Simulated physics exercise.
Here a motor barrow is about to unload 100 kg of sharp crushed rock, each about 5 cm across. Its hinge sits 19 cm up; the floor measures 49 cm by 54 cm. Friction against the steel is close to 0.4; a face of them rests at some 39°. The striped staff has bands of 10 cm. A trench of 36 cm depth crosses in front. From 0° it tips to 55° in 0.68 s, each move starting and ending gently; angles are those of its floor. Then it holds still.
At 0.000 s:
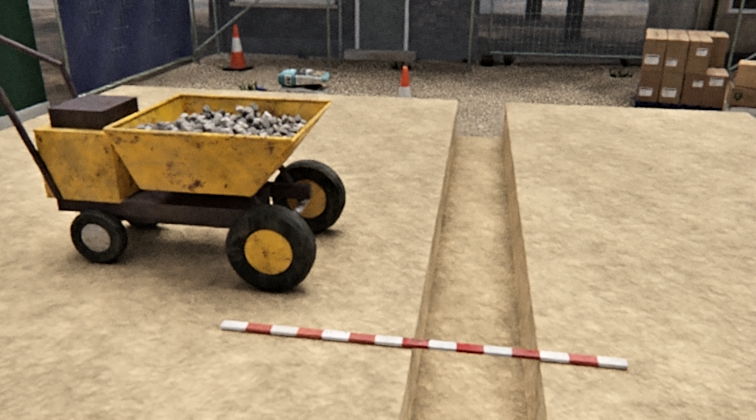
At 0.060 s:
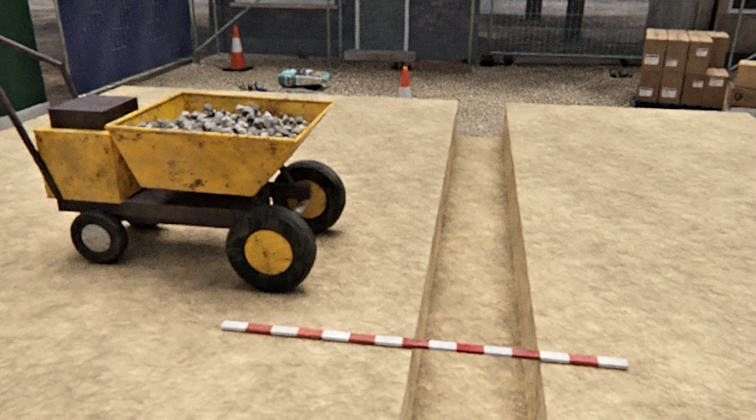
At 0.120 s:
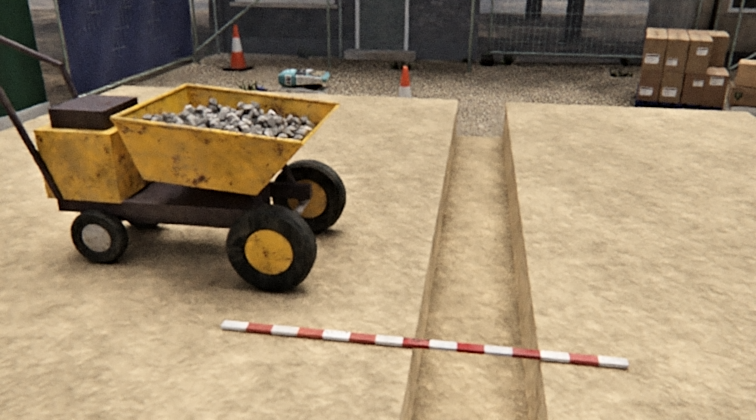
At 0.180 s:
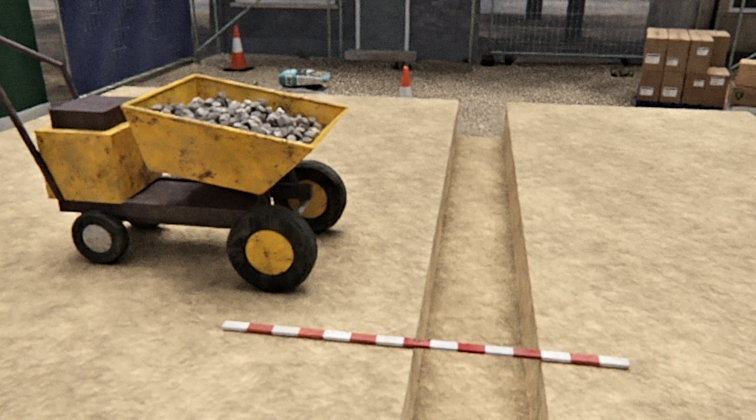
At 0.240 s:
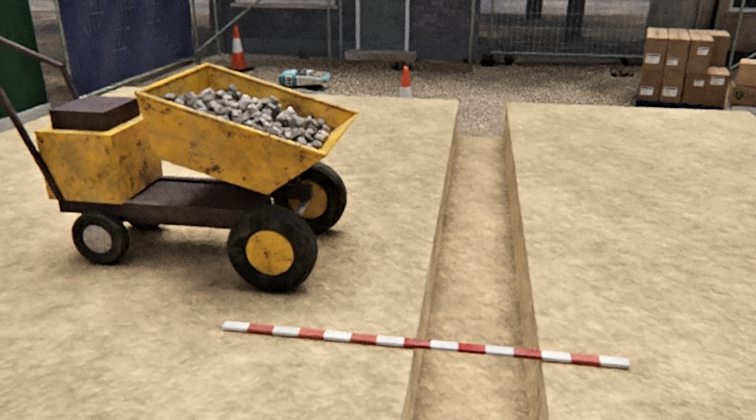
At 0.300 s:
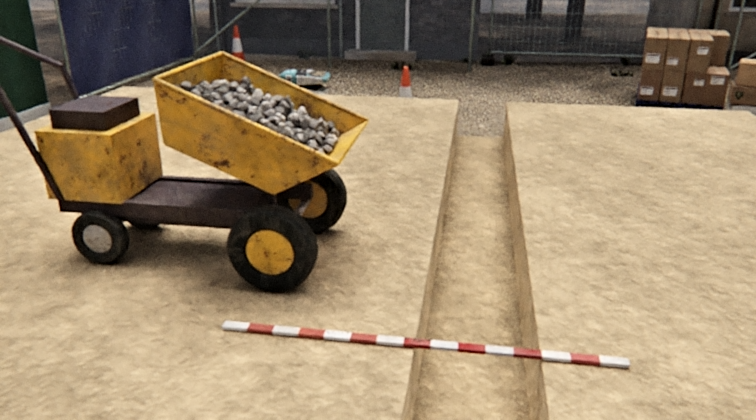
A yellow motor barrow slowly raises its stone-filled skip, tilting it toward the right.
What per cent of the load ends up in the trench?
About 23 per cent.
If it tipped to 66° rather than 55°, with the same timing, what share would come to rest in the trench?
It would be near 60 per cent.
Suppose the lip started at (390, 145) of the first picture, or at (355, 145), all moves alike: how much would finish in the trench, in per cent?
Near 20 per cent from the first place, 30 from the second.
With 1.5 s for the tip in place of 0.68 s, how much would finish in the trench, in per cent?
In that case some 5 per cent.
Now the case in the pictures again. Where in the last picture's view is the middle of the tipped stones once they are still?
Their middle is at about (470, 339).
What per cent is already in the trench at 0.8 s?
About 0 per cent by then.
After 0.5 s the floor is at 46°; 100 % in the skip; the foremost stones are at (356, 173).
After 0.8 s the floor is at 55°; 98 % in the skip, 2 % short of the trench; the foremost stones are at (418, 216).
After 1.1 s the floor is at 55°; 77 % in the skip, 7 % short of the trench, 16 % in the trench; the foremost stones are at (515, 350).
After 3.1 s the floor is at 55°; 70 % in the skip, 7 % short of the trench, 23 % in the trench; the foremost stones are at (520, 357).
